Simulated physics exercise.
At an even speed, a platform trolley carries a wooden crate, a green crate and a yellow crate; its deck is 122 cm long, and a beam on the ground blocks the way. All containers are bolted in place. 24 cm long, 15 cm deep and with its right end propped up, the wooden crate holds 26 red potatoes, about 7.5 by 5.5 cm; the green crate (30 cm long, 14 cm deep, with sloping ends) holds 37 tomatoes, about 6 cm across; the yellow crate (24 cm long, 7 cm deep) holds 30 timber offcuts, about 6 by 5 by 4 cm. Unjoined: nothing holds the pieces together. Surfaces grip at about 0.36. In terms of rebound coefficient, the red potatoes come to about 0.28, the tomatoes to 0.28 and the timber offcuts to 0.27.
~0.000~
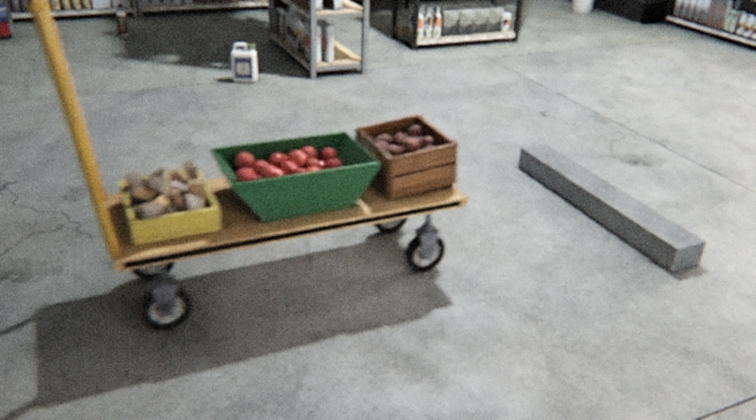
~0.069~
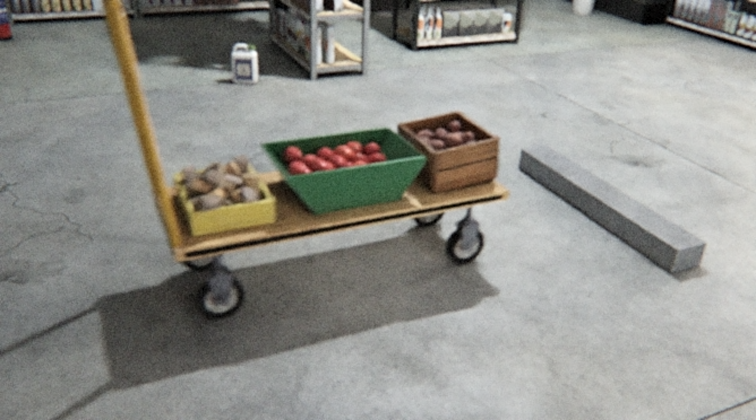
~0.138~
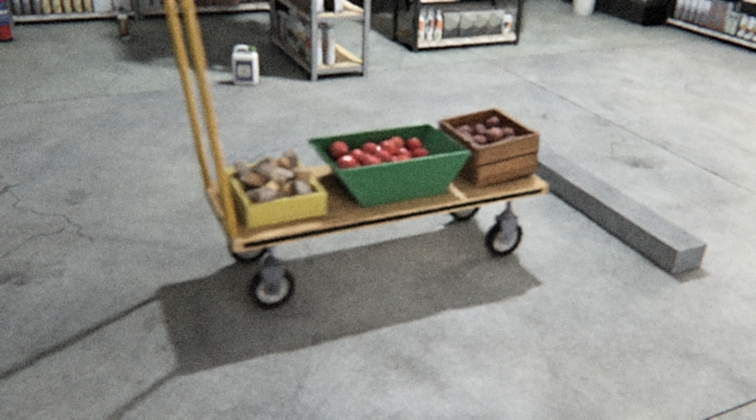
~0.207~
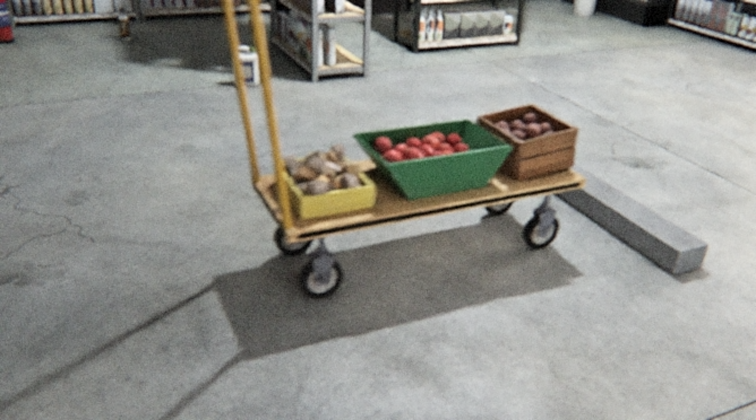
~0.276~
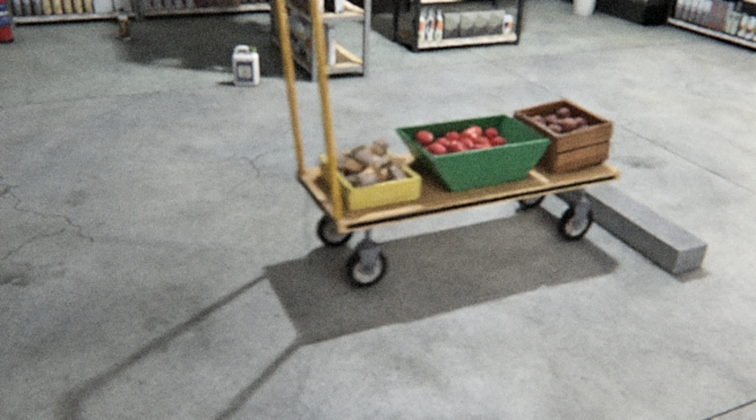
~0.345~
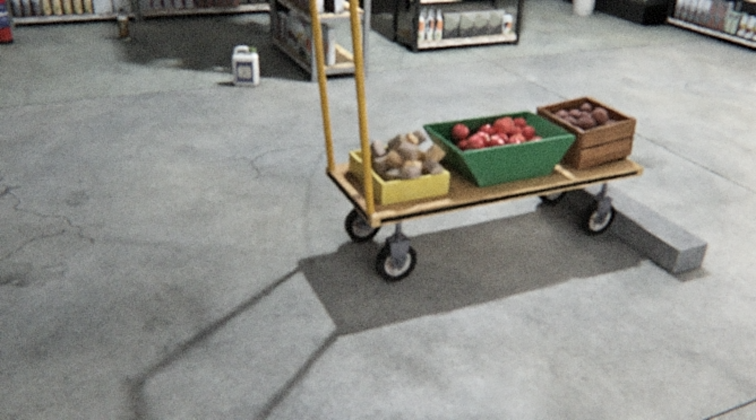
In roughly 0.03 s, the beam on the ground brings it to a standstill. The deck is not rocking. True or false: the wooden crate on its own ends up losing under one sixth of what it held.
True.
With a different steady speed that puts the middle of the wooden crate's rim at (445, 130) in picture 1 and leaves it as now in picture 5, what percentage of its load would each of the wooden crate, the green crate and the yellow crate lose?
Wooden crate 0 %, green crate 0 %, yellow crate 20 %.
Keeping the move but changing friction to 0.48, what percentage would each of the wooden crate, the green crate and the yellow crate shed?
Wooden crate 0, green crate 10, yellow crate 30 per cent.
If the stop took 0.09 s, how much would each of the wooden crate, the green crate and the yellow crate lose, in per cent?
Result - wooden crate: 0 percent, green crate: 10 percent, yellow crate: 20 percent.
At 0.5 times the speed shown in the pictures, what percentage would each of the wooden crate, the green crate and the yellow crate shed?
Wooden crate 0, green crate 0, yellow crate 20 per cent.
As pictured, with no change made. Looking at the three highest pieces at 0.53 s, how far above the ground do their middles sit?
Mean height: Near 62 cm.
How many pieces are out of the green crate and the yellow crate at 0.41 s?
Out by then, roughly: Green crate 0, yellow crate 3.
After 0.41 s, the wooden crate has all 26, the green crate has all 37 and the yellow crate is down by 3 of 30.
After 0.53 s, the wooden crate is down by 1 of 26, the green crate is down by 3 of 37 and the yellow crate is down by 5 of 30.
After 0.76 s, the wooden crate is down by 1 of 26, the green crate is down by 7 of 37 and the yellow crate is down by 8 of 30.
Outcome (at 1.26 s), the wooden crate is down by 1 of 26, the green crate is down by 7 of 37 and the yellow crate is down by 8 of 30. Asked share, 1 of 26, 4 per cent.
